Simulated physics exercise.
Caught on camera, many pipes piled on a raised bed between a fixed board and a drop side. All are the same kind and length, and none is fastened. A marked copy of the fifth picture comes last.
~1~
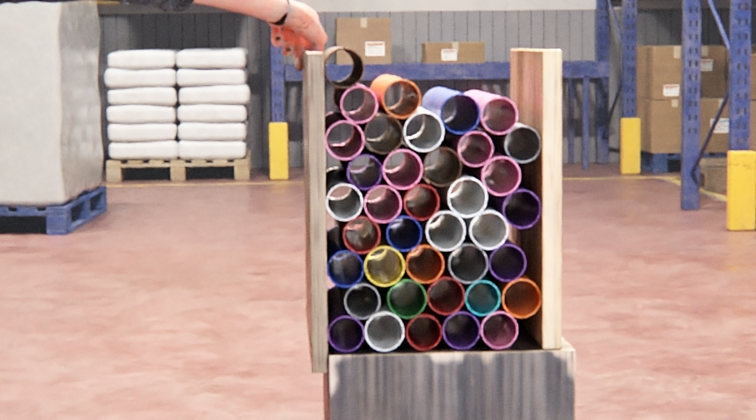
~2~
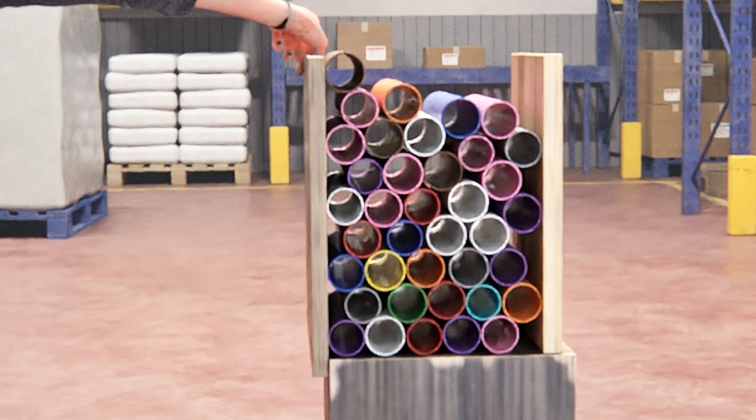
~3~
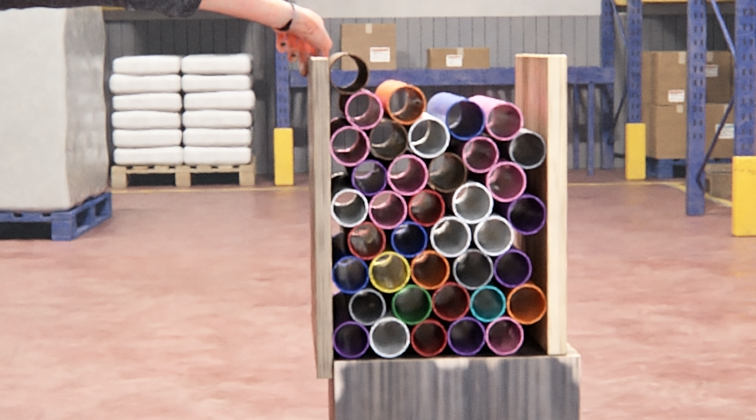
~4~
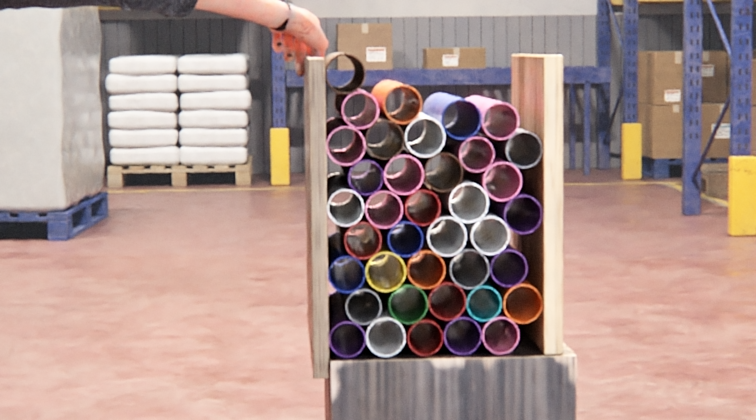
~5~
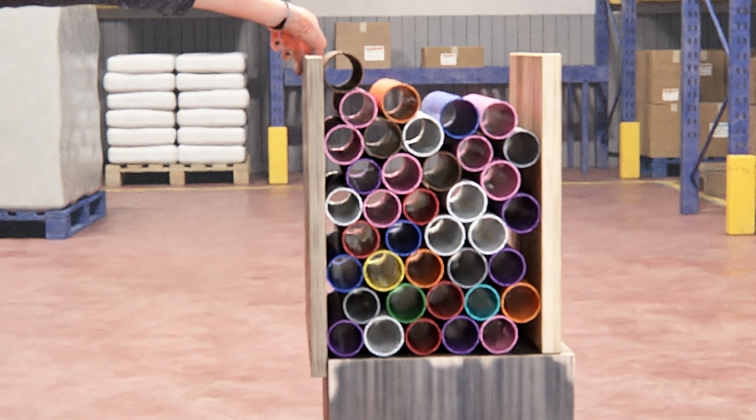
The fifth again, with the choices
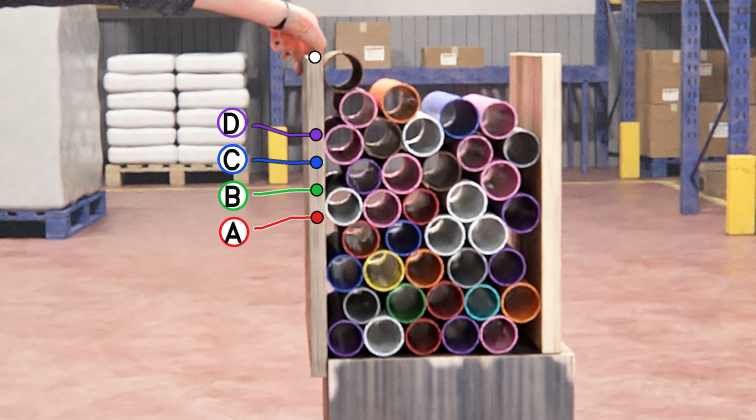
In a warehouse, a hand rested at the top of the left board of a wooden rack stacked with colourful pipes, and apart from a slight shift of the view, nothing really moved.
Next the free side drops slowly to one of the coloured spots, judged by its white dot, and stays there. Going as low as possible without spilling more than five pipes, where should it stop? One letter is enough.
Stop at A.
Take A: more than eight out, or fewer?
Fewer than eight.
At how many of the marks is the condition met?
The number is four.
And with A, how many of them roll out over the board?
With A, three.
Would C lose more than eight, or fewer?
Fewer than eight.
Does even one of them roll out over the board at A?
Yes, at A.
On the copy, A at (317, 217); B at (317, 190); C at (316, 162); D at (316, 135); the white dot at (315, 57).
On A. First, top of the board (324, 126).
Then, top of the board (325, 203).
Finally, top of the board (325, 217), three out over the board.
By contrast, B two out over the board; C one out over the board; D none out over the board.
